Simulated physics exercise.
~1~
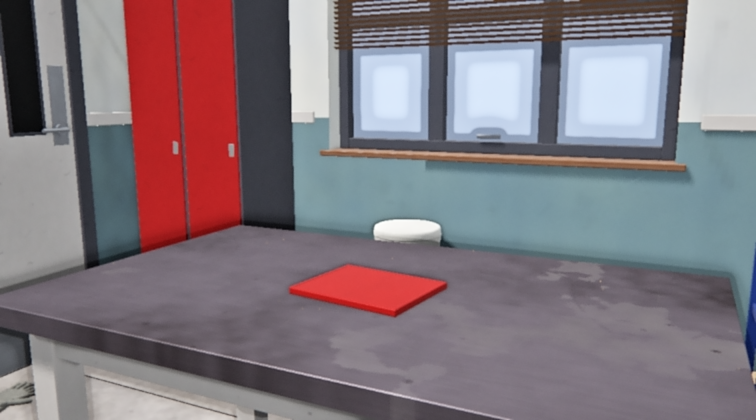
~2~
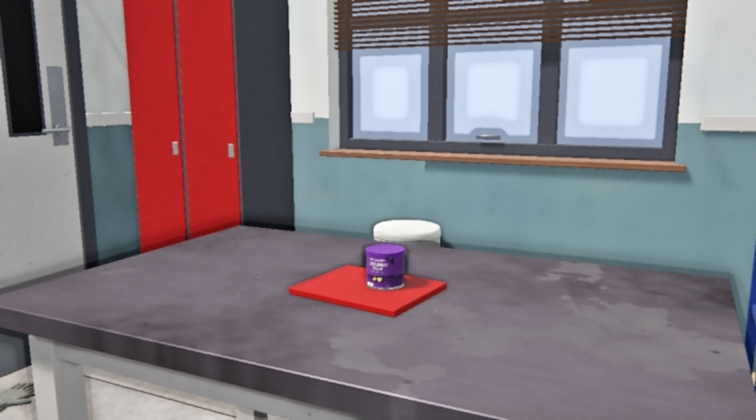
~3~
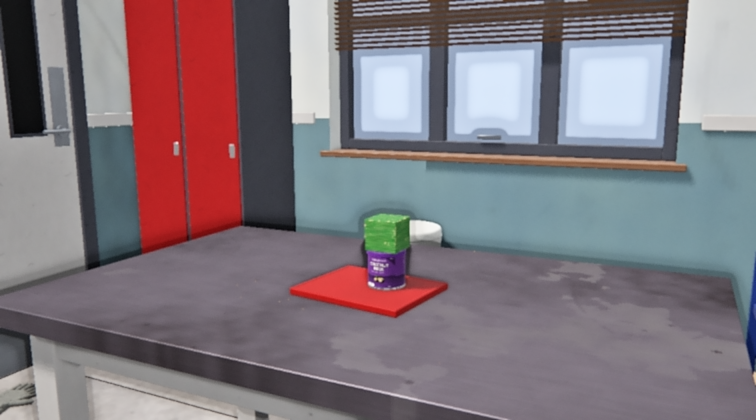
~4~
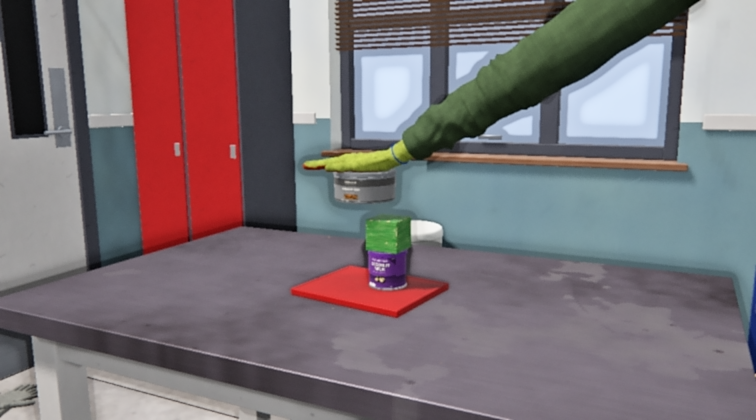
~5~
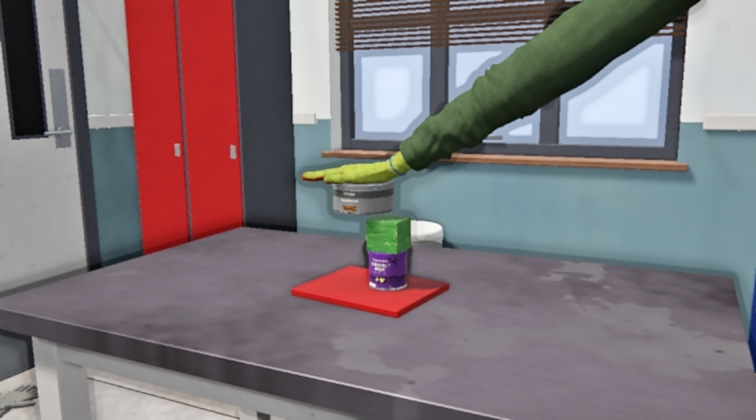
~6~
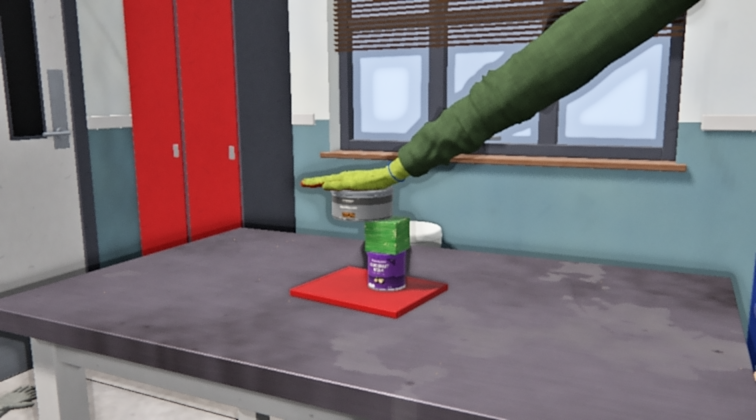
A gloved hand lowering a grey tub onto a green block stacked on a purple tin on a red tray.
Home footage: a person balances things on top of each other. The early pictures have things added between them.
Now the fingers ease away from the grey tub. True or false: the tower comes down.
True.
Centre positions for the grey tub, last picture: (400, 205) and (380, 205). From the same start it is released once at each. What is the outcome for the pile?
The pile remains standing the first time and remains standing the second time.
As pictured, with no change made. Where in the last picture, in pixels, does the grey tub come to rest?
It ends near (296, 267).
Then, 0.40 s later than the last frame, grey tub now fallen.
Then, 0.70 s later than the last frame, things are still on the move.
When it is over, fallen, grey tub; the other 3 as before. End places, in pixels of the last picture, grey tub near (296, 267). The pile gives way.
